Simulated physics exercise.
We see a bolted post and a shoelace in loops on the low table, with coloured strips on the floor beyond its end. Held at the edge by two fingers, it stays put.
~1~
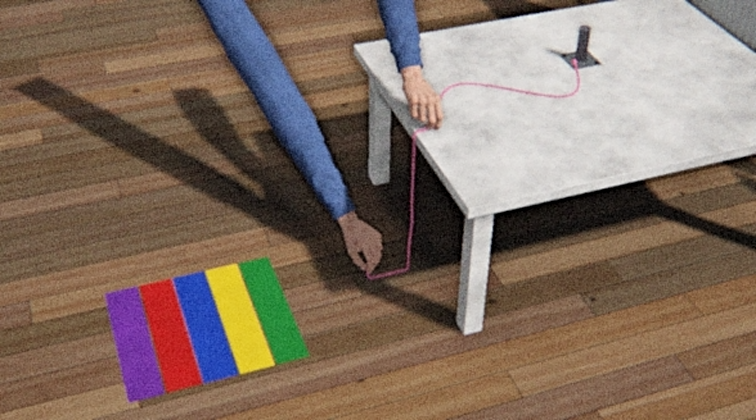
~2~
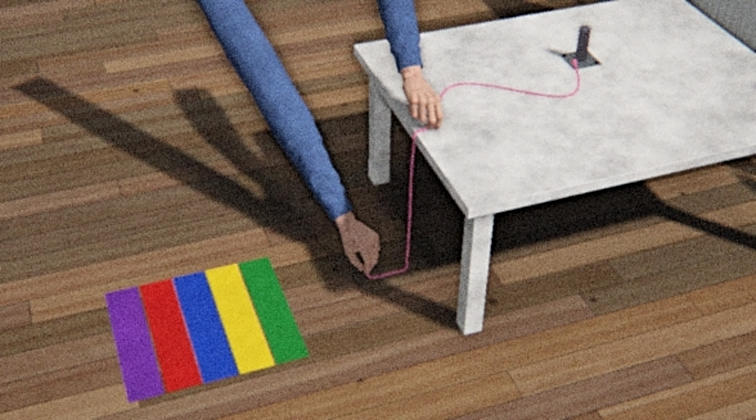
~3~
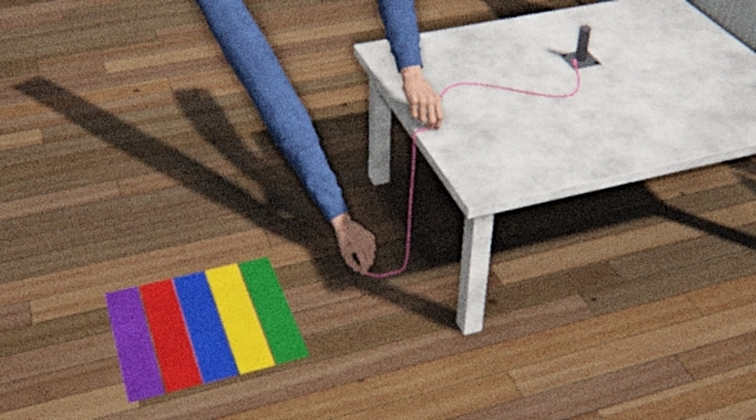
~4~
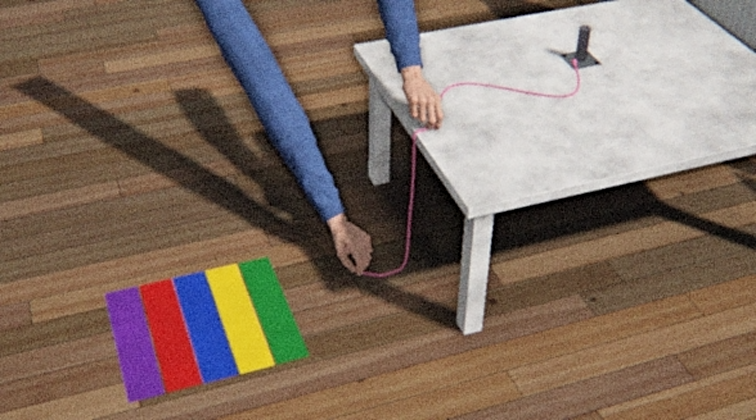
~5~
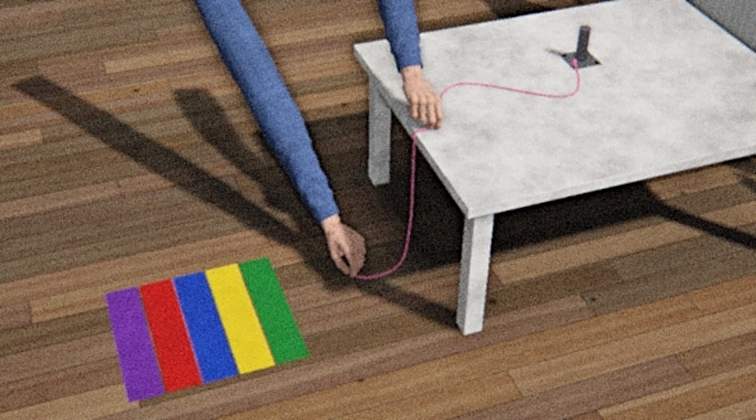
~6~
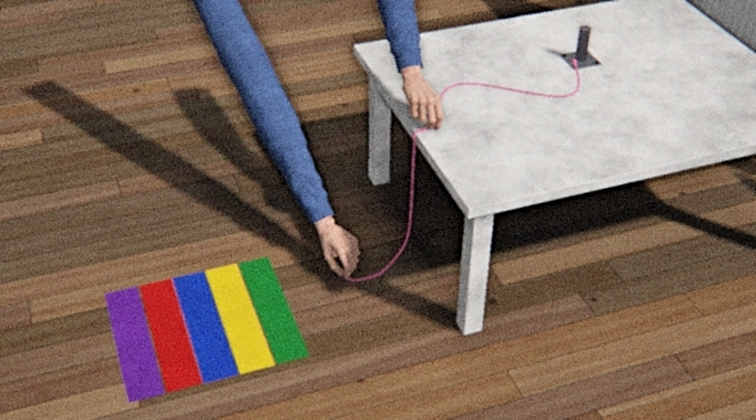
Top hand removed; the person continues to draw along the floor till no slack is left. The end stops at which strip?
At the red strip.
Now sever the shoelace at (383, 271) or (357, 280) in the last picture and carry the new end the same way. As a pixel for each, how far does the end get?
Case by case: (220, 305), then (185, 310).
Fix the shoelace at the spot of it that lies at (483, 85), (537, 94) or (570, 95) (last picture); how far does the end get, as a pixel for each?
Roughly (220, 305), (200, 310) and (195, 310), in that order.
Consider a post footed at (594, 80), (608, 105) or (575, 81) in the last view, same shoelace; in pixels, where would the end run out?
Try by try, about (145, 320), (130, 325) and (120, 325).
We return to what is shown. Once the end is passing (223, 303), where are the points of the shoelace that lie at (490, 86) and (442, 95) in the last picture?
(453, 101) and (406, 125).
Soon after, end near (223, 303); over yellow.
Then, end near (182, 313); over red.
At full stretch, end near (159, 318); over red. It gets as far as the red strip.
